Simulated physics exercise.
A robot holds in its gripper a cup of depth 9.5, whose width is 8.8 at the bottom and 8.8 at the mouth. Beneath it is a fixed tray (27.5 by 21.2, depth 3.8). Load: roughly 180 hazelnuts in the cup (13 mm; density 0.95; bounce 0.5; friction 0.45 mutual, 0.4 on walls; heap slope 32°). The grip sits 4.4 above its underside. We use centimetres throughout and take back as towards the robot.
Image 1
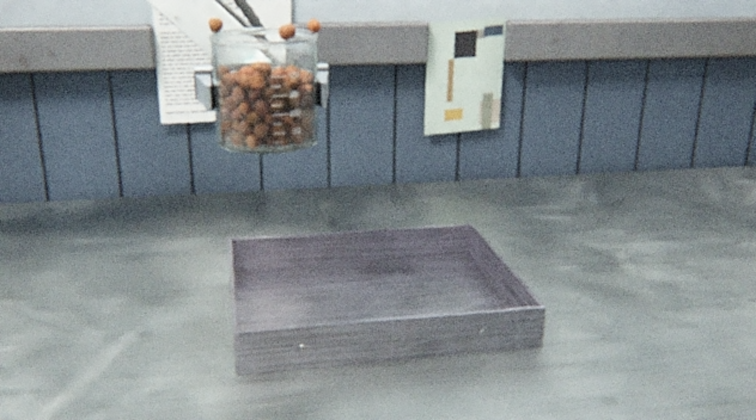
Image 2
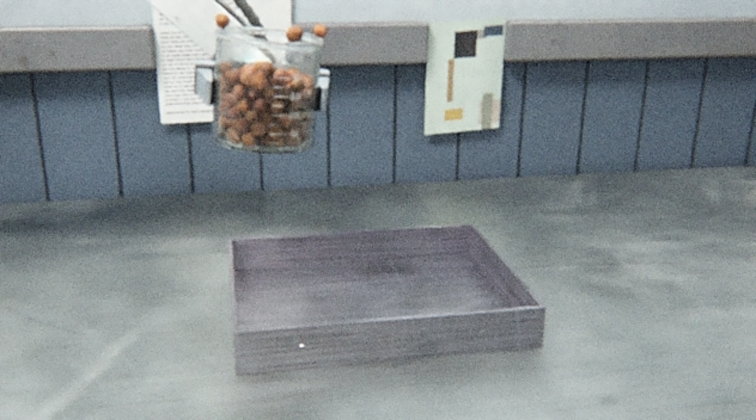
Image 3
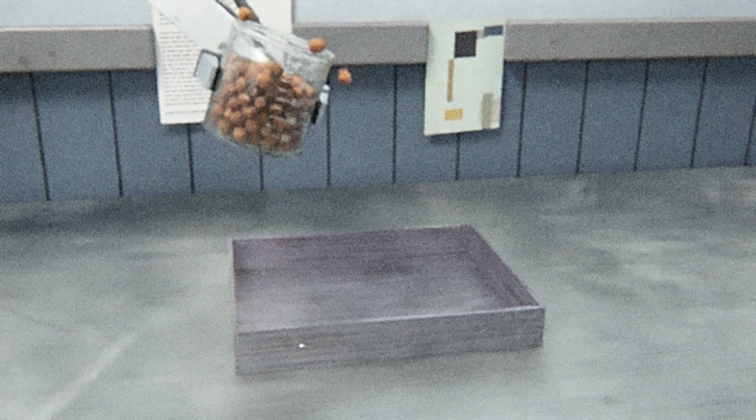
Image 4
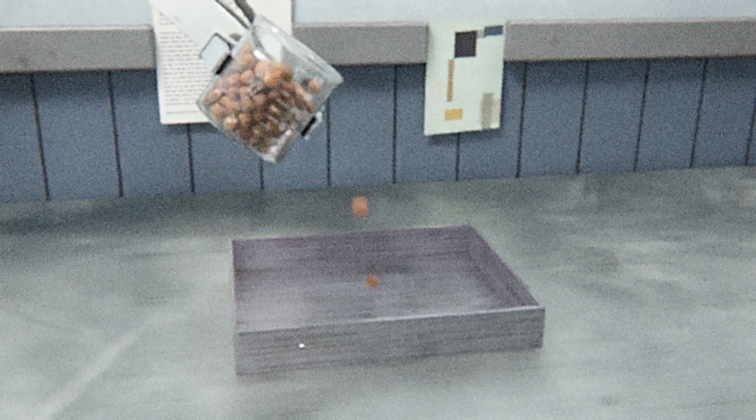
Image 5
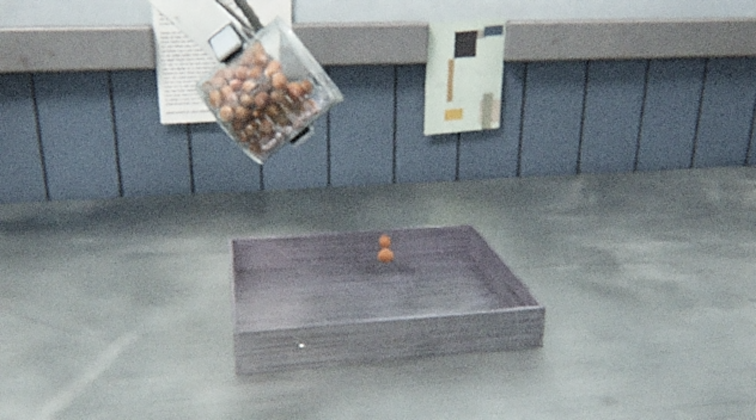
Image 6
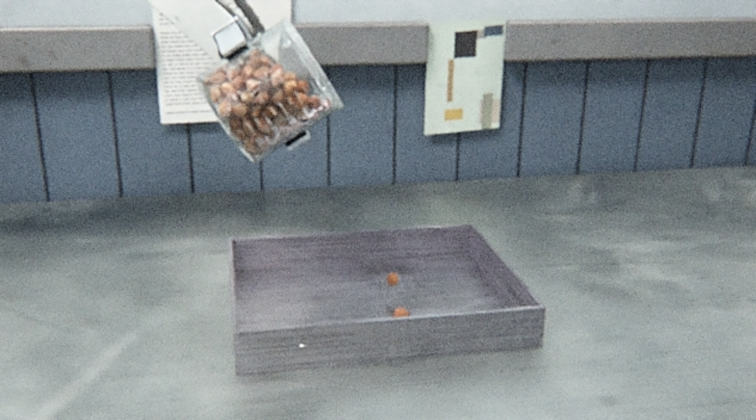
A clear cup full of hazelnuts, held in a robot gripper above a shallow grey tray, tilts steadily to the right; two hazelnuts drop from it into the tray and shift toward the front while the rest remain inside.
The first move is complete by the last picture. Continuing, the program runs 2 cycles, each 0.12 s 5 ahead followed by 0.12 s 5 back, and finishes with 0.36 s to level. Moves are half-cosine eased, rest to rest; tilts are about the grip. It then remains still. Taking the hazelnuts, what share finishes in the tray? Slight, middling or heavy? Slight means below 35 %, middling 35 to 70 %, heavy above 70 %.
Slight.
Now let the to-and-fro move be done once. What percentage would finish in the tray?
Roughly 15 percent.
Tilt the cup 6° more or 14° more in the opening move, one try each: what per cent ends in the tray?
Roughly 35 and 50 percent.
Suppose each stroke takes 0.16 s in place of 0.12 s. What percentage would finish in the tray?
10 %.
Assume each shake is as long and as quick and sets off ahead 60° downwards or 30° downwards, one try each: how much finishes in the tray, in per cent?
Roughly 0 per cent, then 10 per cent.
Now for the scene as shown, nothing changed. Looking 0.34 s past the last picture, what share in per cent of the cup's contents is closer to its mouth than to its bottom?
Around 30 in a hundred.
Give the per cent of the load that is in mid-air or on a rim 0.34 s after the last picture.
Around 12 percent of the load.
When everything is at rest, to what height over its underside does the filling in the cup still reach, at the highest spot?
Some 7.0 cm.
Then, 0.34 s later, tilted 58° forward, highest piece 24 above the table; 155 in the cup, 6 in the tray, 21 in flight or on a rim.
Then, 0.67 s later, tilted 26° forward, highest piece 25 above the table; 133 in the cup, 41 in the tray, 4 on the table or floor, 4 in flight or on a rim.
Then, 1.04 s later, level, highest piece 25 above the table; 133 in the cup, 44 in the tray, 5 on the table or floor.
Then, 2.09 s later, level, highest piece 25 above the table; 133 in the cup, 44 in the tray, 5 on the table or floor.
At rest, 133 in the cup, 44 in the tray, 5 on the table or floor. That is 24 % in the tray.
